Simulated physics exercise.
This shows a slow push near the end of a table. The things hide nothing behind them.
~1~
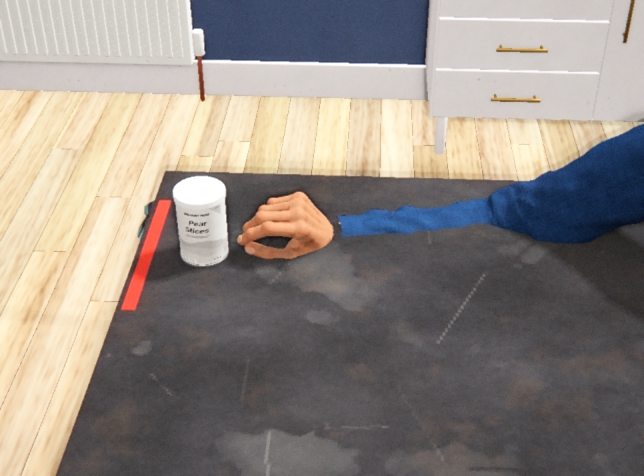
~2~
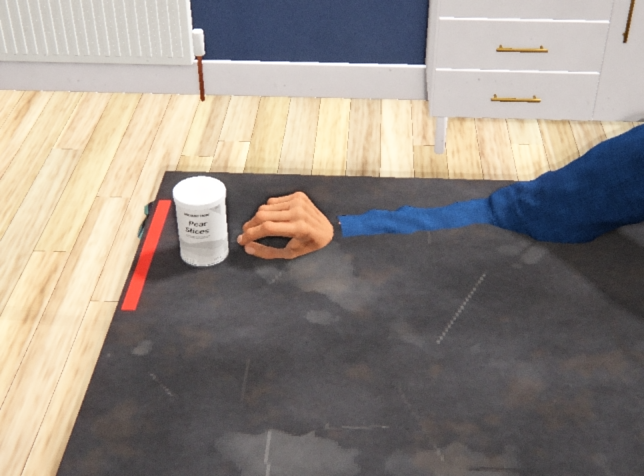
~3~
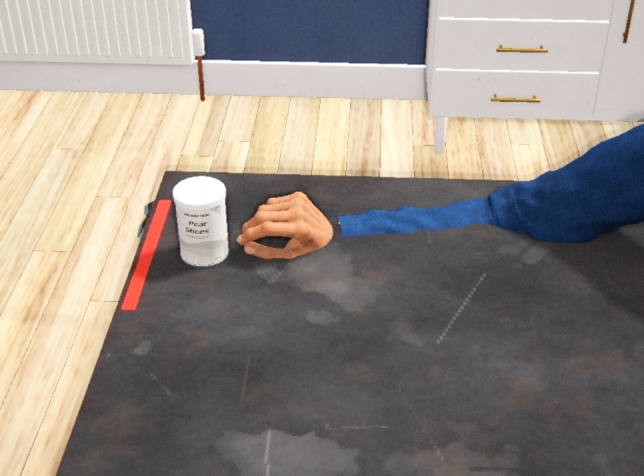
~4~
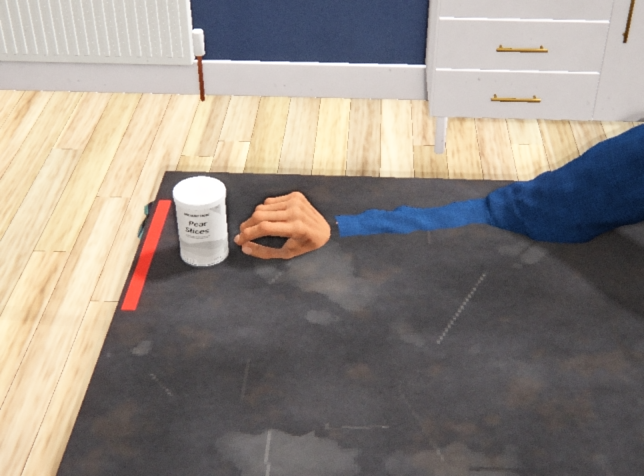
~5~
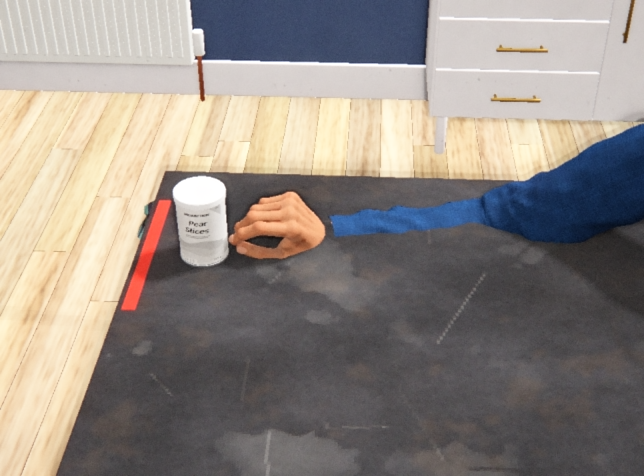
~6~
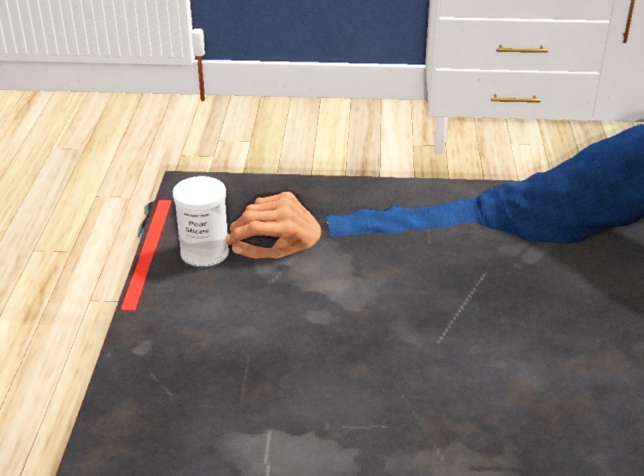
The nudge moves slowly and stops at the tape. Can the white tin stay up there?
The white tin topples off.
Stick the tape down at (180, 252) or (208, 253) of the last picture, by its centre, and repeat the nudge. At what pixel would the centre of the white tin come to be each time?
It settles near (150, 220) and near (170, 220), respectively.
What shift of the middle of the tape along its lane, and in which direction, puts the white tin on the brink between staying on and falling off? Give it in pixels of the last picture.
Direction right, distance about 20 px.
Then, 1.40 s later than the last frame, white tin tilted by 54° near (86, 257).
When it is over, the white tin falls off the table.
